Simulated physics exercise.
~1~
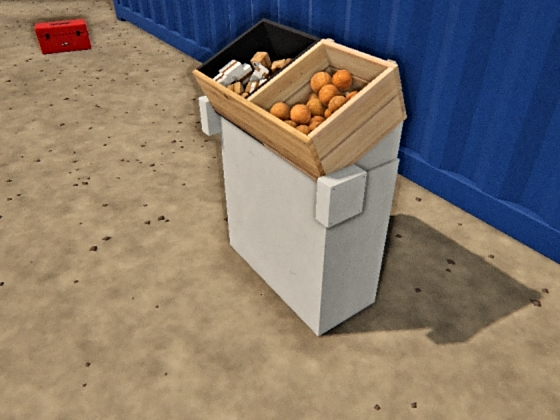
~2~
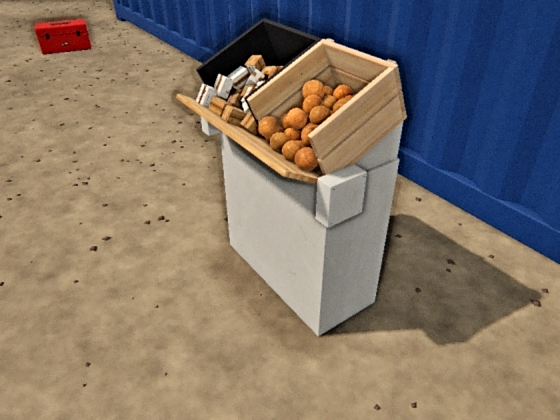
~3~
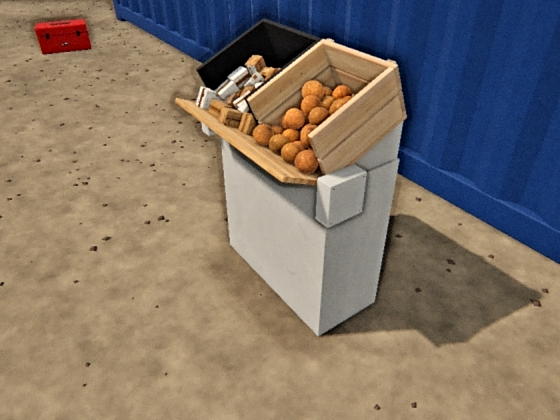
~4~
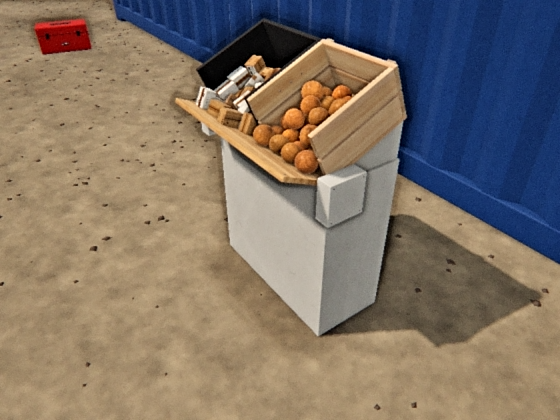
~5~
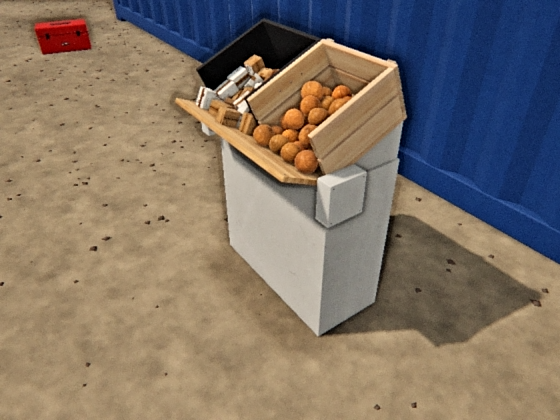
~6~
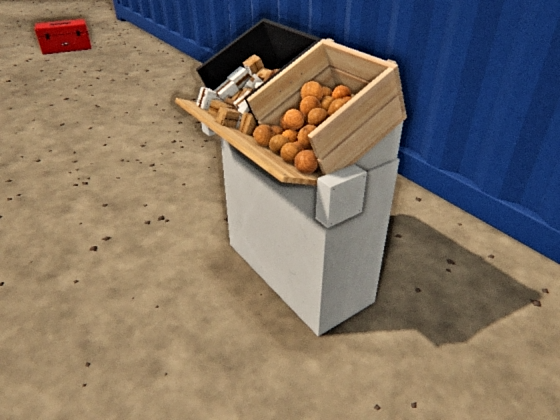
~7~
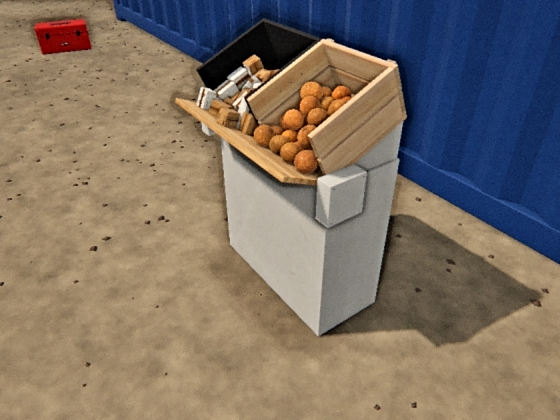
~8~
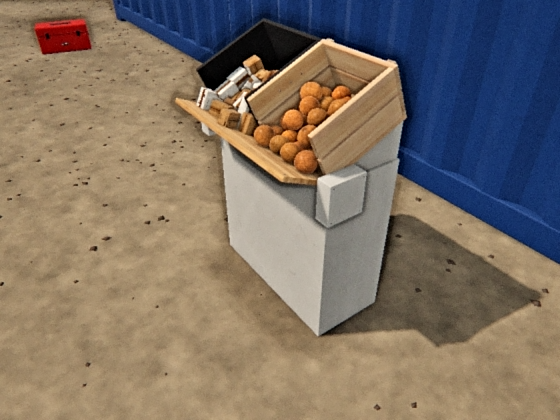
Wooden front flap dropping open on tilted hoppers of onions and small parcels, the loads slumping forward but staying in.
